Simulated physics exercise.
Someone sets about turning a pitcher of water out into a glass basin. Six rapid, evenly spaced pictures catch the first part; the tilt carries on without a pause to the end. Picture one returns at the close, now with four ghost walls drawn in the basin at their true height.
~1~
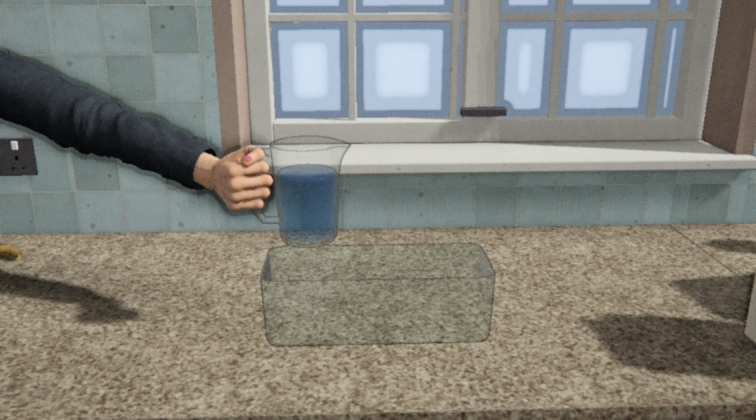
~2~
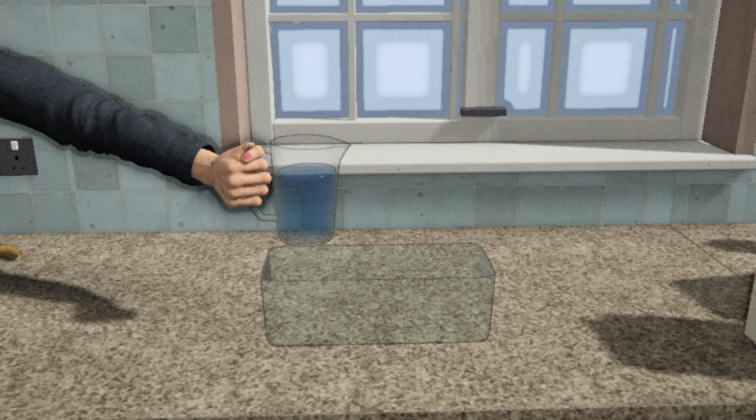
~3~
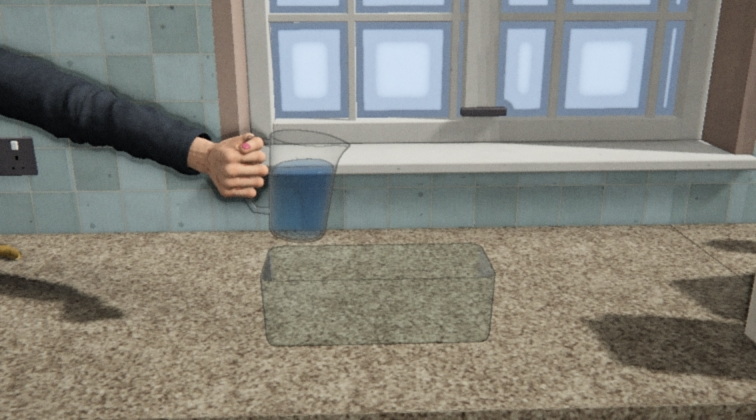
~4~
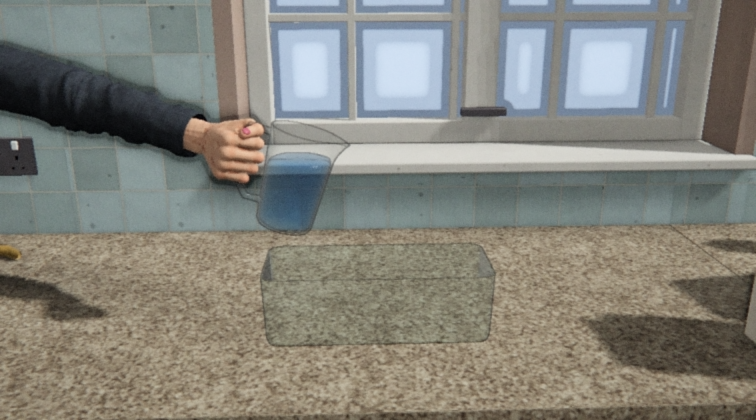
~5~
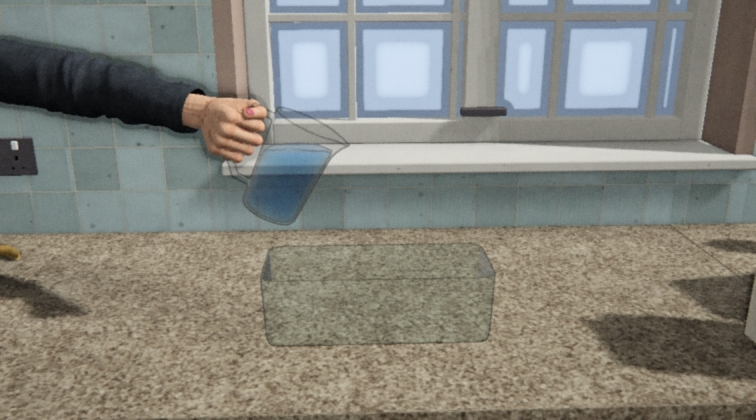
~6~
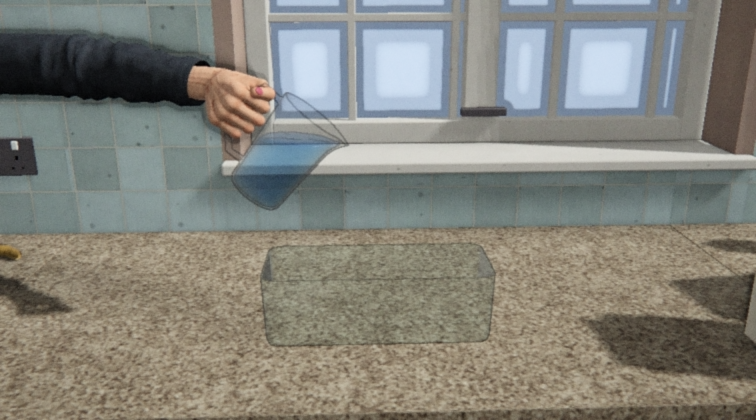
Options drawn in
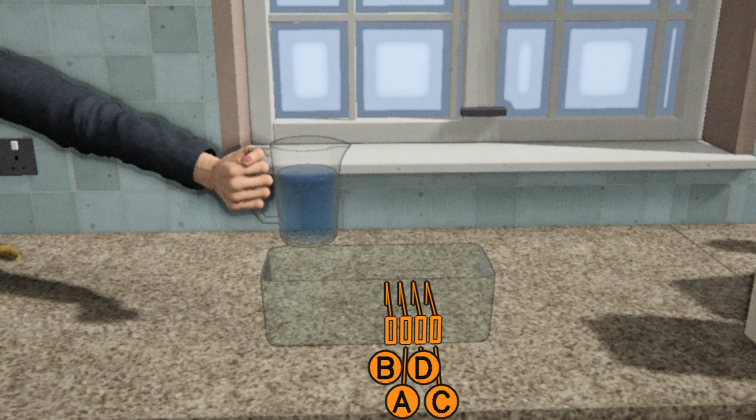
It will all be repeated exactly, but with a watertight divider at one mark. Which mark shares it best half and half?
I would pick place C.
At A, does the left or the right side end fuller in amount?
More ends on the right.
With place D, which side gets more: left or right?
The right one.
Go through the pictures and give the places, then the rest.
In the first picture, upright, lip at (350, 145); basin from (266, 344) to (489, 339); nothing has left yet.
In the second picture, upright, lip at (349, 145); nothing has left yet.
In the third picture, tipped about 7°, lip at (349, 145); nothing has left yet.
In the fourth picture, tipped about 16°, lip at (349, 145); nothing has left yet.
In the fifth picture, tipped about 27°, lip at (348, 144); nothing has left yet.
In the sixth picture, tipped about 39°, lip at (348, 144); nothing has left yet.
In orange, A at (405, 348); B at (391, 348); C at (435, 347); D at (420, 347).
Choosing A, about 11 % ends left of the wall and 86 % right of it; 3 % is lost outside.
Choosing B, about 9 % ends left of the wall and 87 % right of it; 4 % is lost outside.
Choosing C, about 51 % ends left of the wall and 44 % right of it; 5 % is lost outside.
Choosing D, about 15 % ends left of the wall and 82 % right of it; 3 % is lost outside.
